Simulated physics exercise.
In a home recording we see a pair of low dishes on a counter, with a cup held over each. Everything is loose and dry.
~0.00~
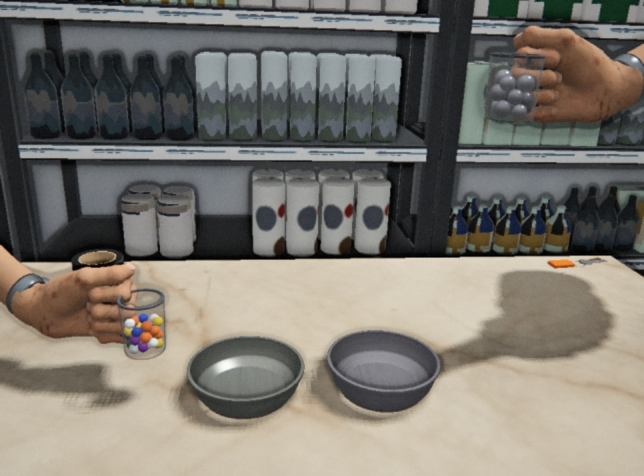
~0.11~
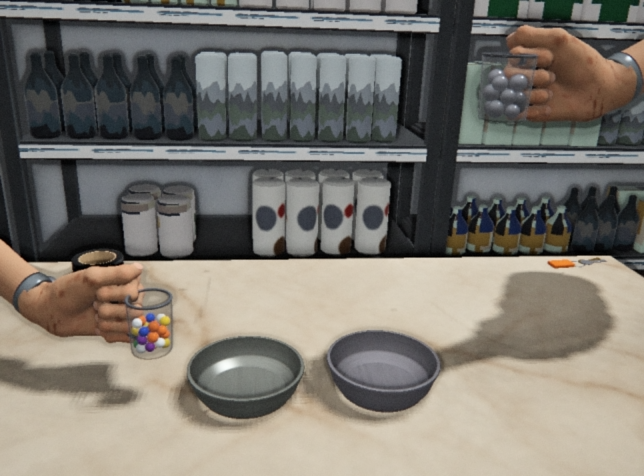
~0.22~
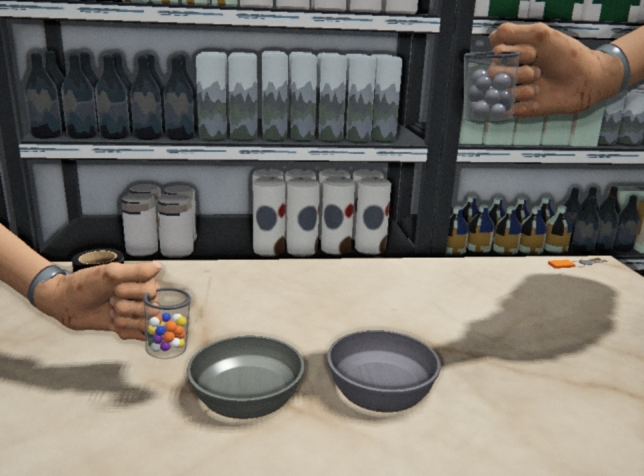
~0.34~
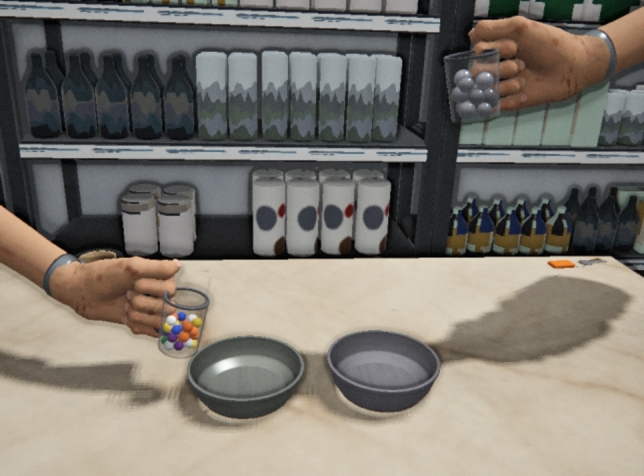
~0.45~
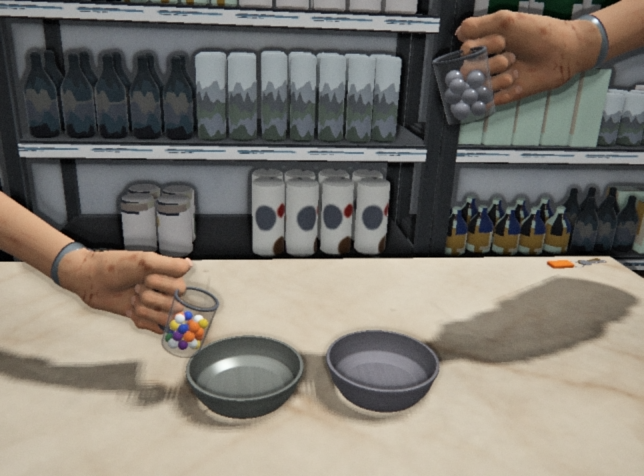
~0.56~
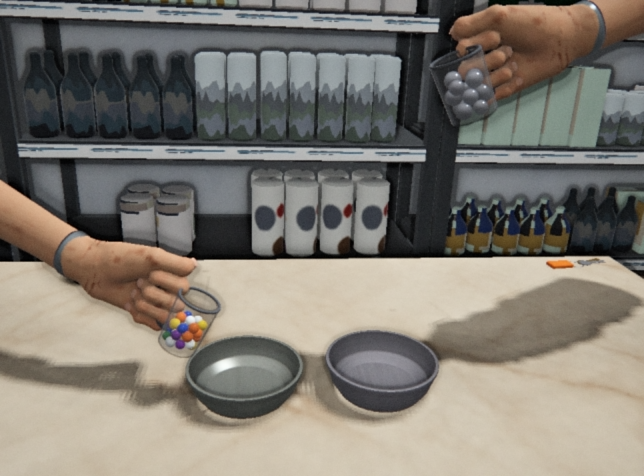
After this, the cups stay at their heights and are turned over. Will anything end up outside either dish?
Left dish: Nothing lost; right dish: Some spill out.
By 1.06 s, left, every one still in the cup; right, every one still in the cup.
By 1.59 s, left, every one still in the cup; right, every one still in the cup.
By 2.22 s, left, every one in the dish; right, roughly half in the dish, about a tenth outside the dish, roughly a third in the air.
When it is over (3.2 s), left, every one in the dish, not one outside the dish; right, roughly a quarter in the dish, the larger part outside the dish.
